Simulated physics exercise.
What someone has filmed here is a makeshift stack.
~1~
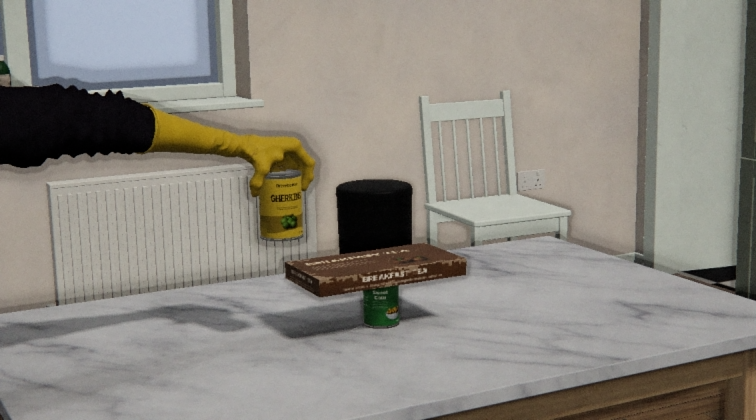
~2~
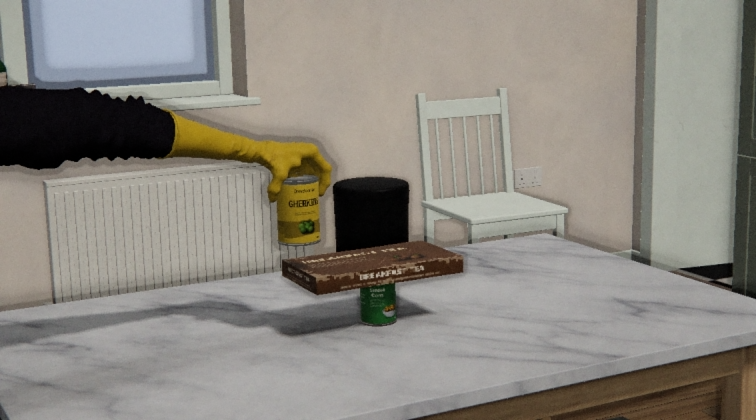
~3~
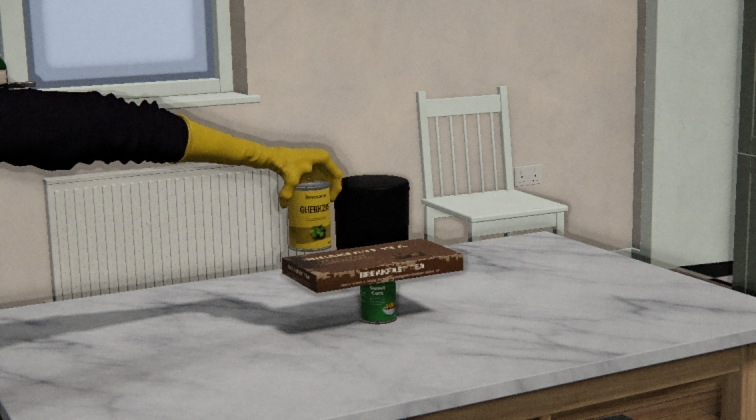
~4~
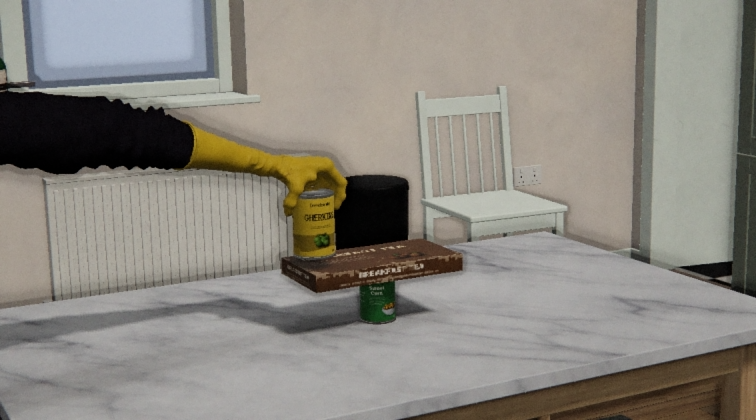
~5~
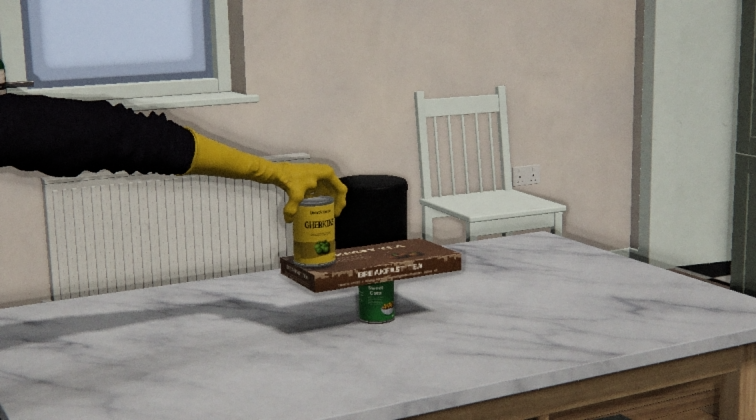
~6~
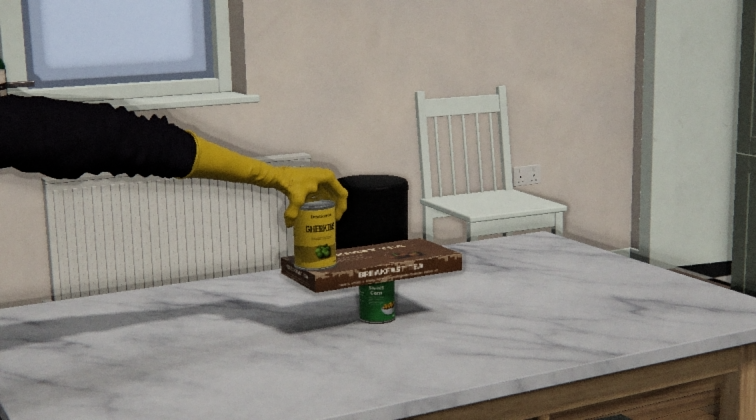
The clip opens with a brown packet resting on a small green tin on a marble-topped table, while a yellow-gloved hand holds a yellow tin above and to the left. The hand moves the tin rightward, then lowers it onto the packet's left end, keeping its grip on it.
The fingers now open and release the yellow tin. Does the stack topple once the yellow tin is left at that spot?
The stack does not stand firm.
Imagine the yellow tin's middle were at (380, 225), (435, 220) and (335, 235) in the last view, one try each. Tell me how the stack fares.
Try one: Stable; try two: Collapse; try three: Collapse.
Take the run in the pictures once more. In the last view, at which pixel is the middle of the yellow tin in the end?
Around (192, 354).
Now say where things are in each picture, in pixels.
In the first frame, still above its spot; yellow tin (281, 205); brown packet (375, 268).
In the second frame, still above its spot; yellow tin (298, 210); brown packet (372, 266).
In the third frame, still above its spot; yellow tin (309, 216); brown packet (373, 264).
In the fourth frame, still above its spot; yellow tin (313, 224); brown packet (372, 264).
In the fifth frame, still above its spot; yellow tin (314, 231); brown packet (371, 264).
In the sixth frame, in place under the hand; yellow tin (315, 235); brown packet (371, 264).
Then, 0.40 s past the last view, yellow tin now fallen; brown packet rocked 51° from its first pose.
Then, 0.70 s past the last view, brown packet now fallen.
Finally, fallen, yellow tin and brown packet; green tin still in place. Final places as the last picture's camera would see them, yellow tin near (192, 354). The stack loses its balance.
